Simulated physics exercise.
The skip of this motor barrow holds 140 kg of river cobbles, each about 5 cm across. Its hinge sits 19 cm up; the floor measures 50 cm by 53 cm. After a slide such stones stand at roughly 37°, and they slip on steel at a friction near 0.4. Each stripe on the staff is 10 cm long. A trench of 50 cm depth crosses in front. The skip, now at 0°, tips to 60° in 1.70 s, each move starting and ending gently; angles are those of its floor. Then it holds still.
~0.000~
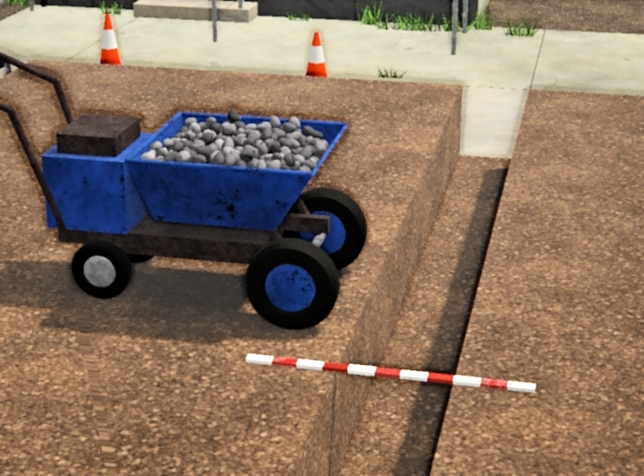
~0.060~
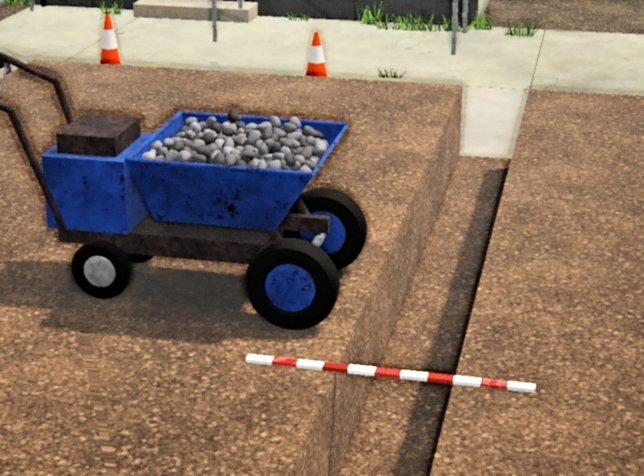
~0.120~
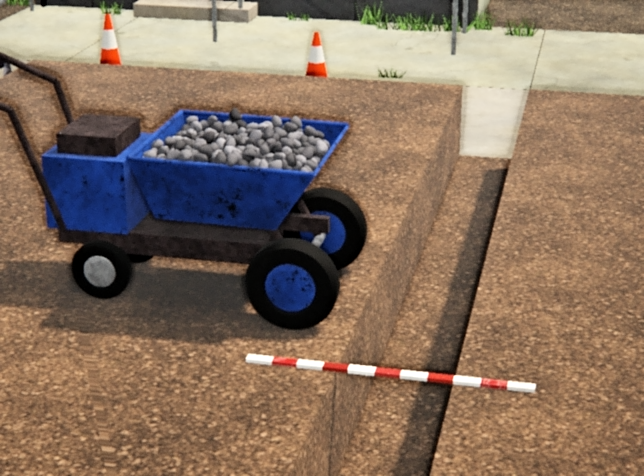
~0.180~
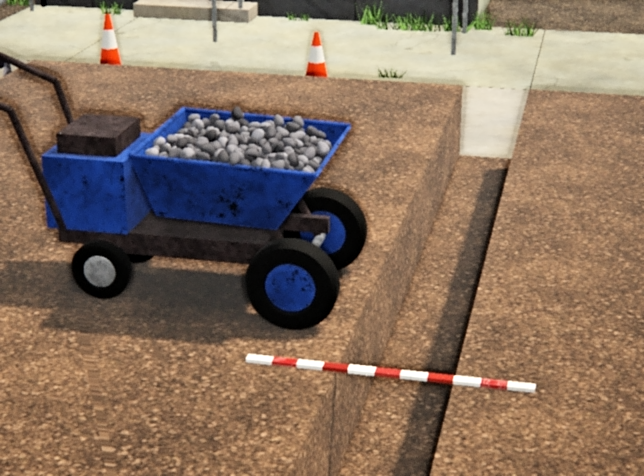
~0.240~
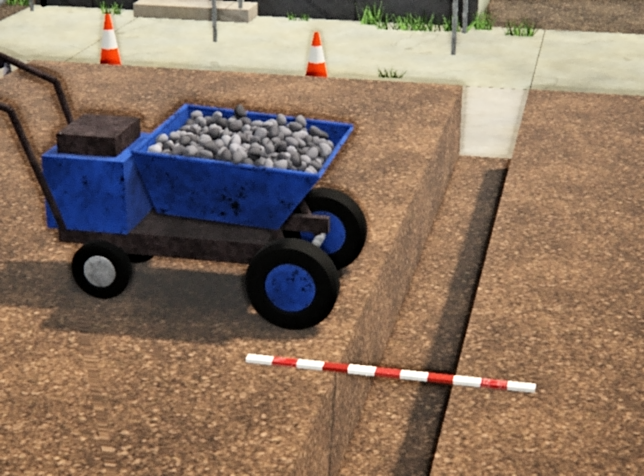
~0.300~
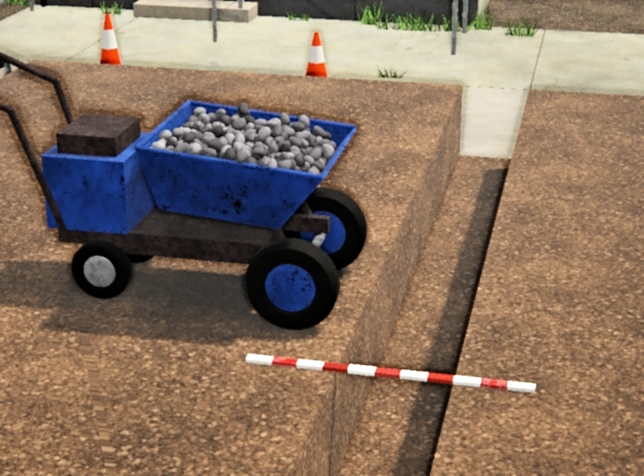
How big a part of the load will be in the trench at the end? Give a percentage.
Some 49 per cent of it.
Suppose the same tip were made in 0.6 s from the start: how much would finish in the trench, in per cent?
Then about 30 per cent.
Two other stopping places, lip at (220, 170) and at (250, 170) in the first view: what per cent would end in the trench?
Near 55 per cent from the first place, 60 from the second.
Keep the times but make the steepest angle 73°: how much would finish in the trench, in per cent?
In that case some 70 per cent.
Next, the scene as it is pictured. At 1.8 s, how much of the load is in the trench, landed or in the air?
About 15 per cent by then.
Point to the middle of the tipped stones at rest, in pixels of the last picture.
Their middle is at about (443, 403).
After 1.3 s the floor is at 50°; 100 % in the skip; the foremost stones are at (402, 210).
After 1.8 s the floor is at 60°; 78 % in the skip, 17 % in the trench, 6 % past the trench; the foremost stones are at (515, 320).
After 2.2 s the floor is at 60°; 63 % in the skip, 25 % in the trench, 12 % past the trench; the foremost stones are at (592, 340).
After 4.1 s the floor is at 60°; 38 % in the skip, 49 % in the trench, 13 % past the trench; the foremost stones are at (635, 359).
